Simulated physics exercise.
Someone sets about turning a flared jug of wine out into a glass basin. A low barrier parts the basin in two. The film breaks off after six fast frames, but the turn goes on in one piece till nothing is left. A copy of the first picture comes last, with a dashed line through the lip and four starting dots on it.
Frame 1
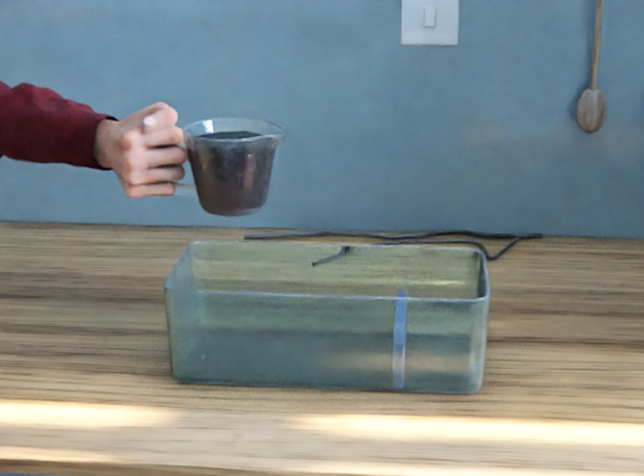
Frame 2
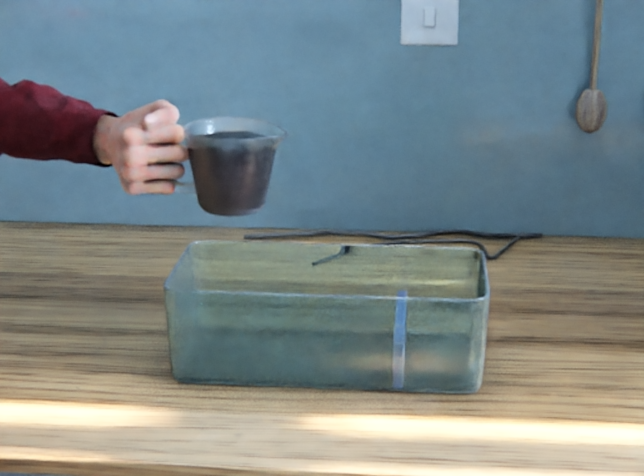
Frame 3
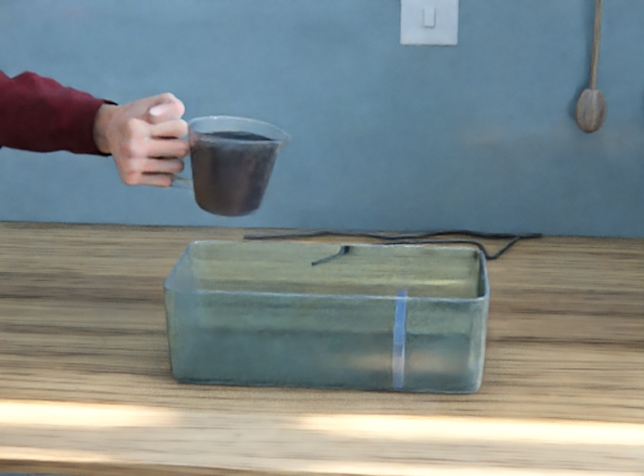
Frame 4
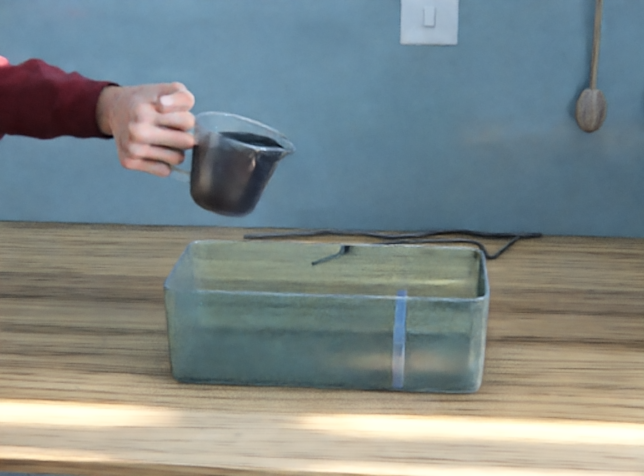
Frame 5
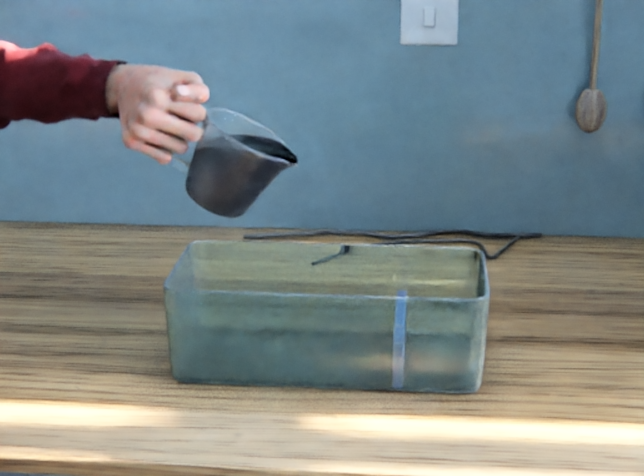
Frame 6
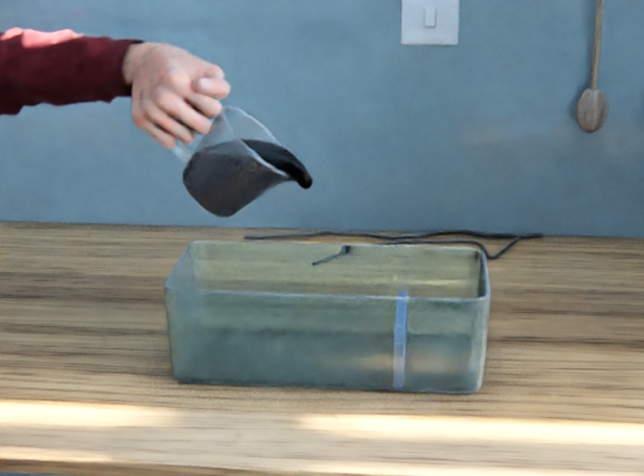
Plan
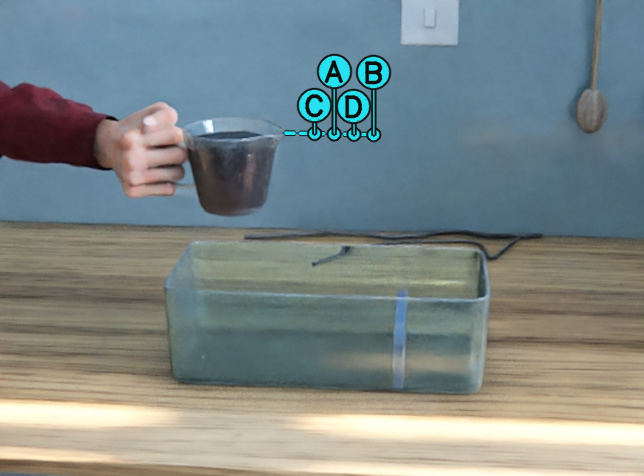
A hand tilts a flared jug rightward above a glass basin, bringing dark wine over its lip.
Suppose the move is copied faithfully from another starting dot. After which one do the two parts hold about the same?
It is B.
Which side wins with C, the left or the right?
More ends on the left.
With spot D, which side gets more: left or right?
The left side.
On the marked copy, A at (334, 133); B at (373, 134); C at (314, 133); D at (353, 134).
If A is chosen, about 91 % ends left of the wall and 7 % right of it.
If B is chosen, about 49 % ends left of the wall and 49 % right of it.
If C is chosen, about 95 % ends left of the wall and 3 % right of it.
If D is chosen, about 72 % ends left of the wall and 26 % right of it.
